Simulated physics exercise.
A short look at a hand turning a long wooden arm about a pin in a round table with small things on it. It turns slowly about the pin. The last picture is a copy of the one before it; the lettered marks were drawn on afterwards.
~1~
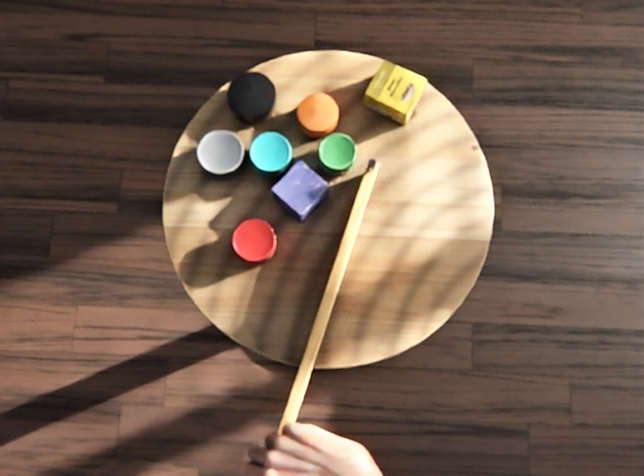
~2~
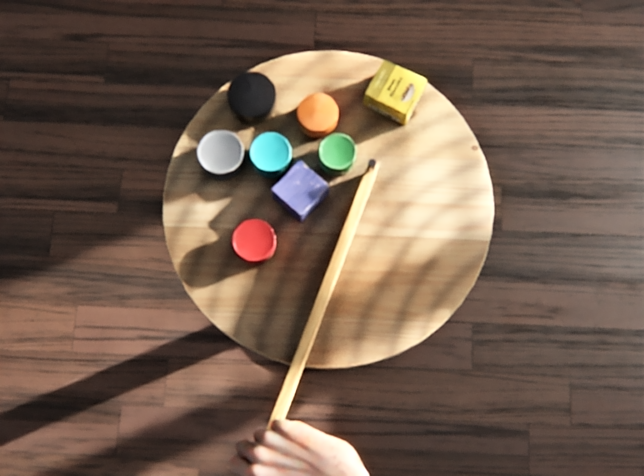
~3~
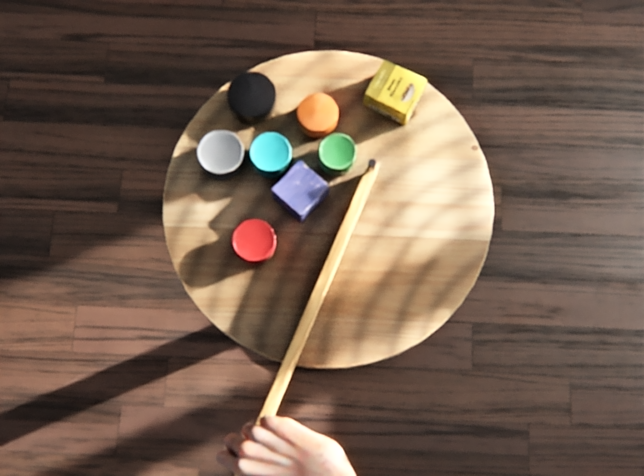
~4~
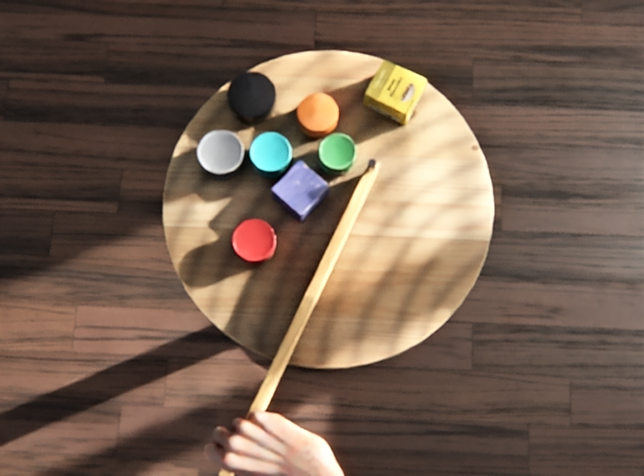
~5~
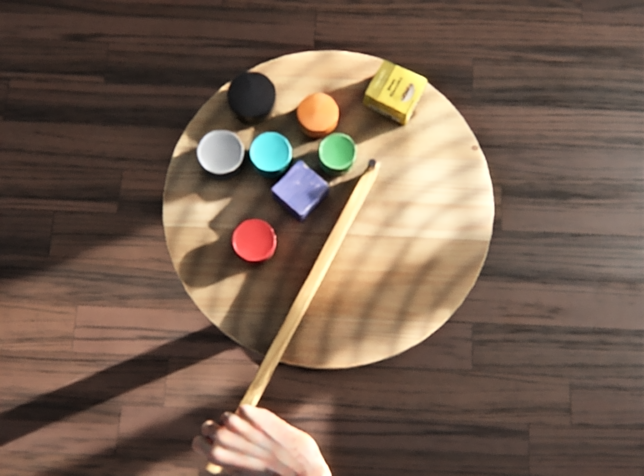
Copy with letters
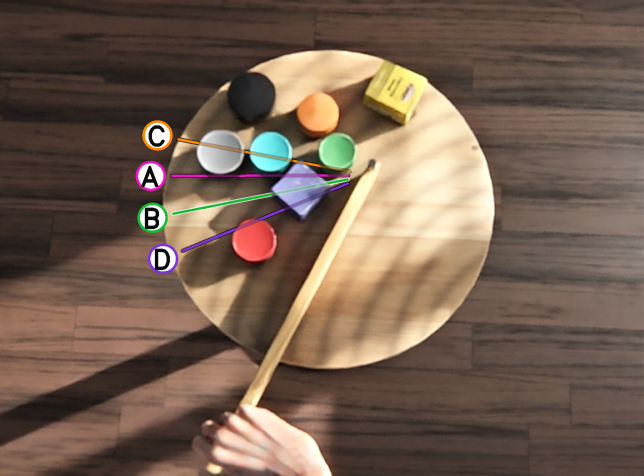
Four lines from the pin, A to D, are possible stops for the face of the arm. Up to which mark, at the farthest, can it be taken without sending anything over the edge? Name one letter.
The farthest safe stop is A.
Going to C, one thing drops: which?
It is the grey jar.
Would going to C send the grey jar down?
By then, yes.
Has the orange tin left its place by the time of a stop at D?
No.
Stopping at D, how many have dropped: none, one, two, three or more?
The count is none.
On the copy, A at (260, 176); B at (261, 196); C at (264, 156); D at (267, 217).
On A. First, arm (282, 240); red tub (251, 239); black pot (252, 98).
Then, arm (260, 199); grey jar (220, 149); red tub (224, 191).
Finally, arm (256, 169); black pot (247, 82); grey jar (213, 112); nothing has fallen.
By contrast, B is safe but short; C drops the grey jar; D is safe but short.
